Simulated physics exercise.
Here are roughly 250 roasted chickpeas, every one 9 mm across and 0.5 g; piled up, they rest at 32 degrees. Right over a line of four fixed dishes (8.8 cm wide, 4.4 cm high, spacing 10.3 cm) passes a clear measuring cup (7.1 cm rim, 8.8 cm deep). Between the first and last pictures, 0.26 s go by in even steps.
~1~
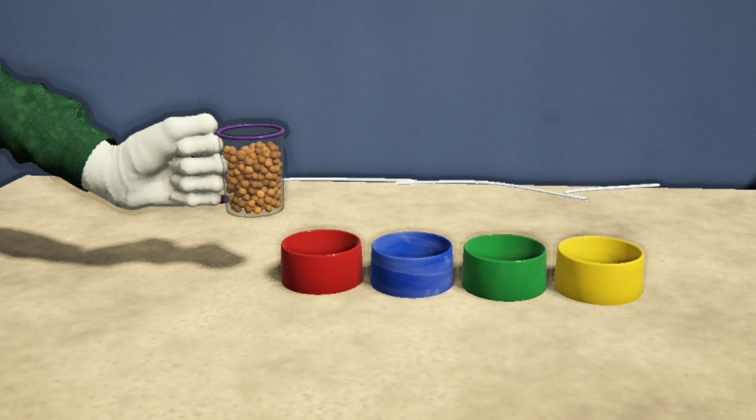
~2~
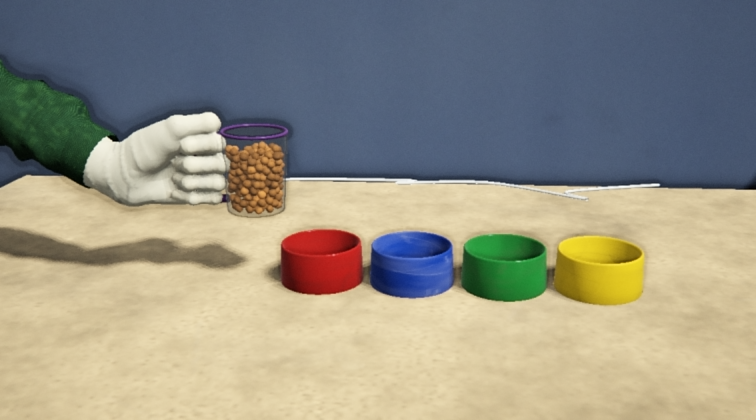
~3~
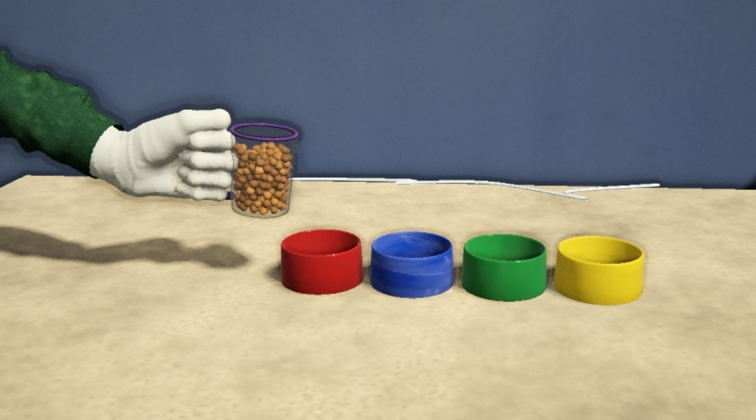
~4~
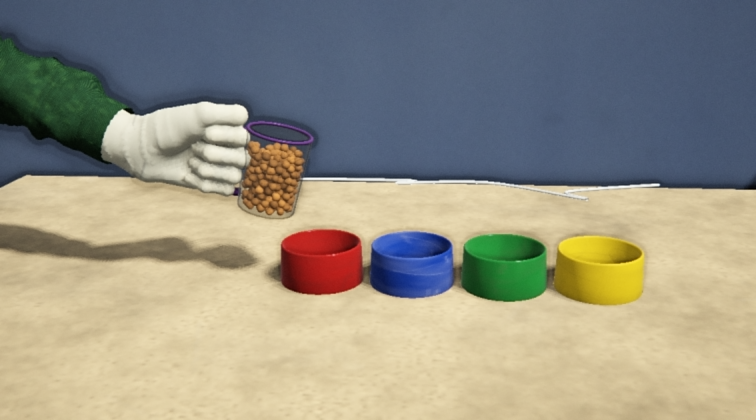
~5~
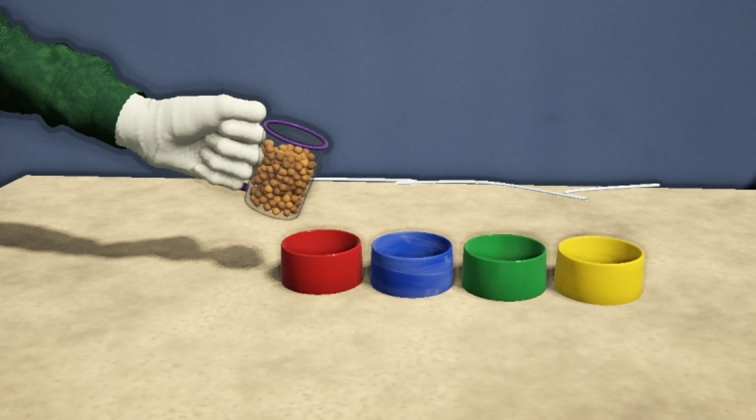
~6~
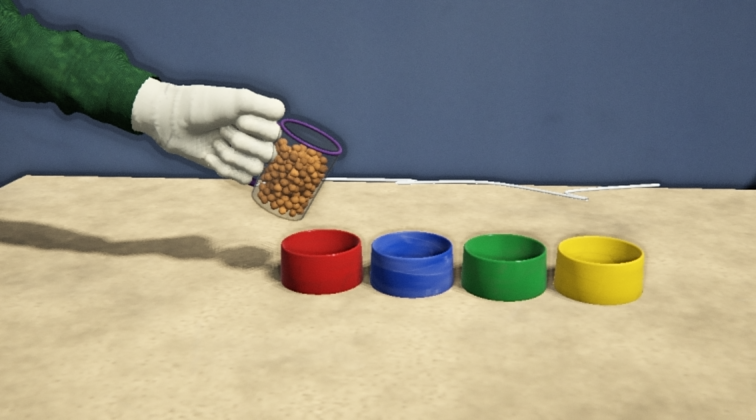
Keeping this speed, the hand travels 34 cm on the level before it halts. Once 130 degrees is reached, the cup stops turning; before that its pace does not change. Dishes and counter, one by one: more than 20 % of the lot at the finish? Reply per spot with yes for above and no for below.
Red: No, below. Blue: No, below. Green: Yes, above. Yellow: No, below. Counter: No, below.
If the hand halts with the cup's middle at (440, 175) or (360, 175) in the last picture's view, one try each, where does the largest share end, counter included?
Try 1 - green; try 2 - blue.
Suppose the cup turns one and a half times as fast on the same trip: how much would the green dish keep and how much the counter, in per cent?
Then the green dish would get 20 and the counter 30.
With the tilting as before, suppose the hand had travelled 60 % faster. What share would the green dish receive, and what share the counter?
Shares: Green 0, counter 10.
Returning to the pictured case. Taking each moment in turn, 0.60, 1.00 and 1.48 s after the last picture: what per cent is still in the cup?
Around 90 per cent at the first moment, 0 at the second and 0 at the third.
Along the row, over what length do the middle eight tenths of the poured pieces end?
Roughly 6 centimetres.
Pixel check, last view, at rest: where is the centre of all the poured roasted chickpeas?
Estimated resting centre: Around (512, 266).
Then, 0.60 s after the last picture, tilt 110 degrees; cup holds 90 %, green 5 %.
Then, 1.00 s after the last picture, tilt 130 degrees; cup holds 0 %, green 90 %.
Then, 1.48 s after the last picture, tilt 130 degrees; cup holds 0 %, green 85 %.
In the end, red 0 %, blue 0 %, green 85 %, yellow 0 %, counter 10 %.
